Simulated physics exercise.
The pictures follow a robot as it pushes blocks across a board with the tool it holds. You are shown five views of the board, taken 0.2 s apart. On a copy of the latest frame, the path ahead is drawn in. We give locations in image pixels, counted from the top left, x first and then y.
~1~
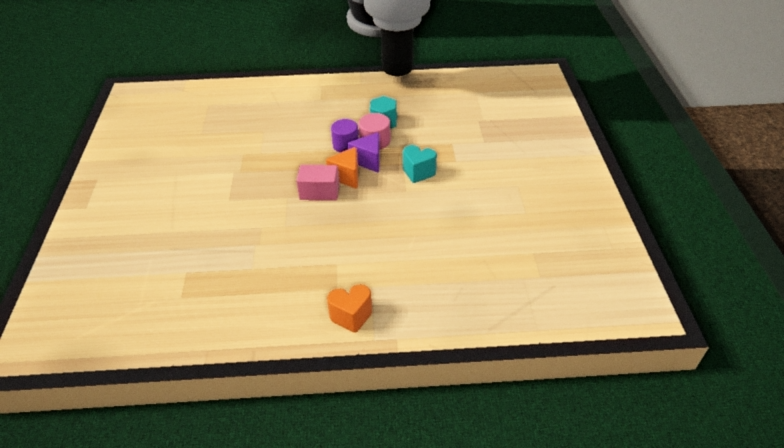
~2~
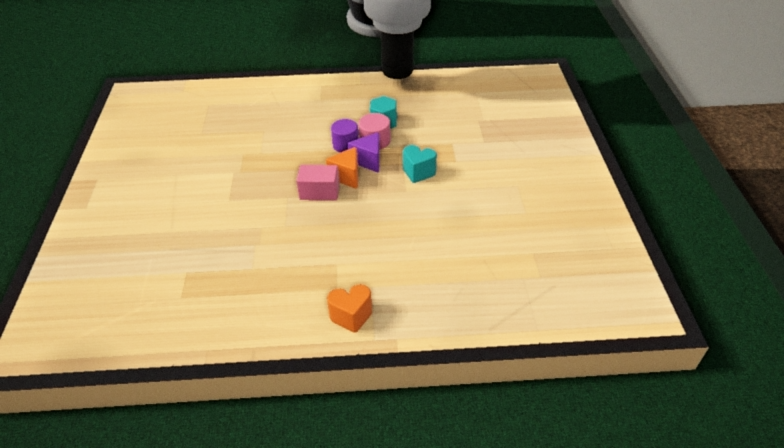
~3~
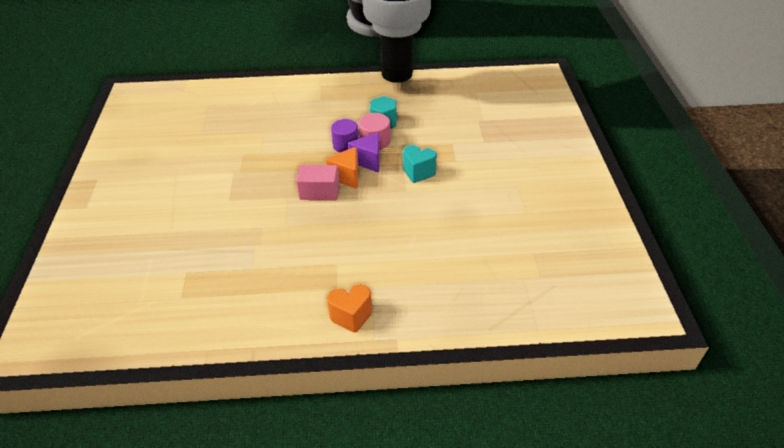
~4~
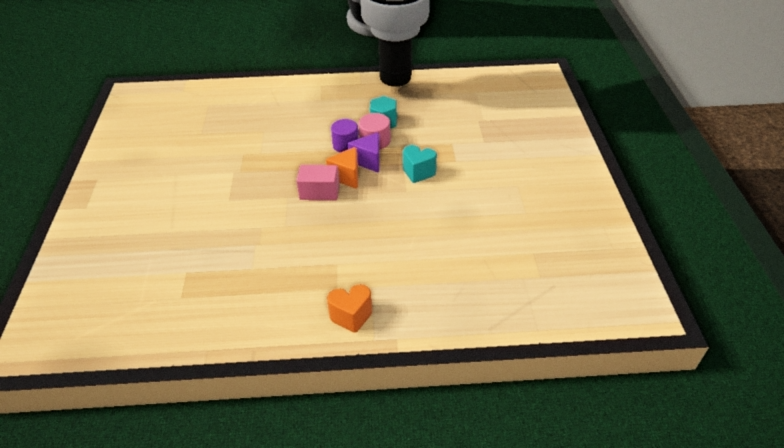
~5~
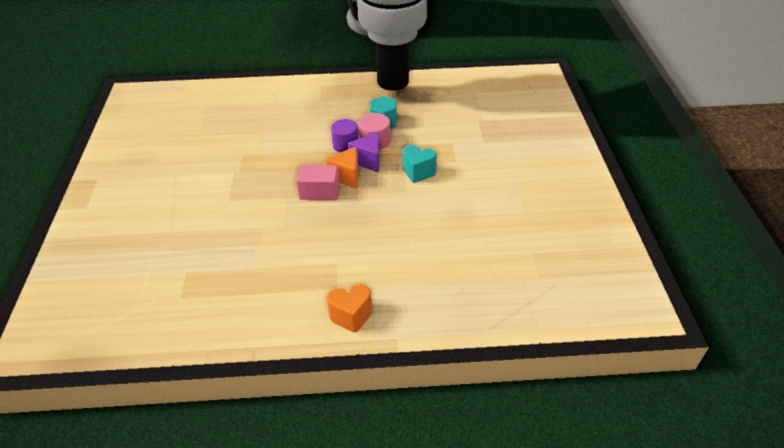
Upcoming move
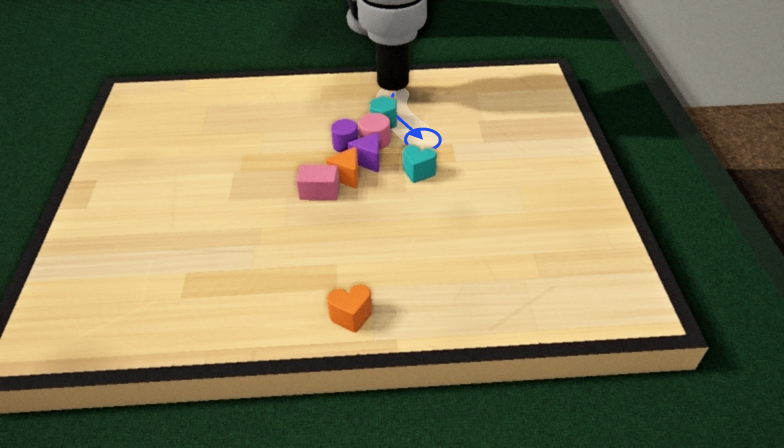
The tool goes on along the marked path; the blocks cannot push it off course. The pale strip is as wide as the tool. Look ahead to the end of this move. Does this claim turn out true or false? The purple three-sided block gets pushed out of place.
Verdict: True.
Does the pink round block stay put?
Going by the path, no.
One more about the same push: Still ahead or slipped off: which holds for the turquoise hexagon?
I think it loses its spot in front.
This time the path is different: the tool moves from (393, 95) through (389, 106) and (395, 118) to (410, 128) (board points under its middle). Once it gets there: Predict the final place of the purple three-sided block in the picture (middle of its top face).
It should be at (366, 157) by then.
The drawn path runs from (393, 95) over (392, 110) and (406, 125) to (423, 140).
The first path, step by step. One third of the way, tool (392, 99); purple three-sided block (368, 144), turned 15° clockwise; pink round block (374, 126); turquoise hexagon (384, 109), turned 15° anticlockwise.
Two thirds of the way, tool (407, 113); purple three-sided block (367, 155), turned 45° clockwise; pink round block (371, 137); turquoise hexagon (390, 122).
At the end, tool (423, 127); purple three-sided block (366, 158), turned 45° clockwise; pink round block (369, 140); turquoise hexagon (392, 127), turned 25° clockwise; turquoise heart-shaped block not moved.
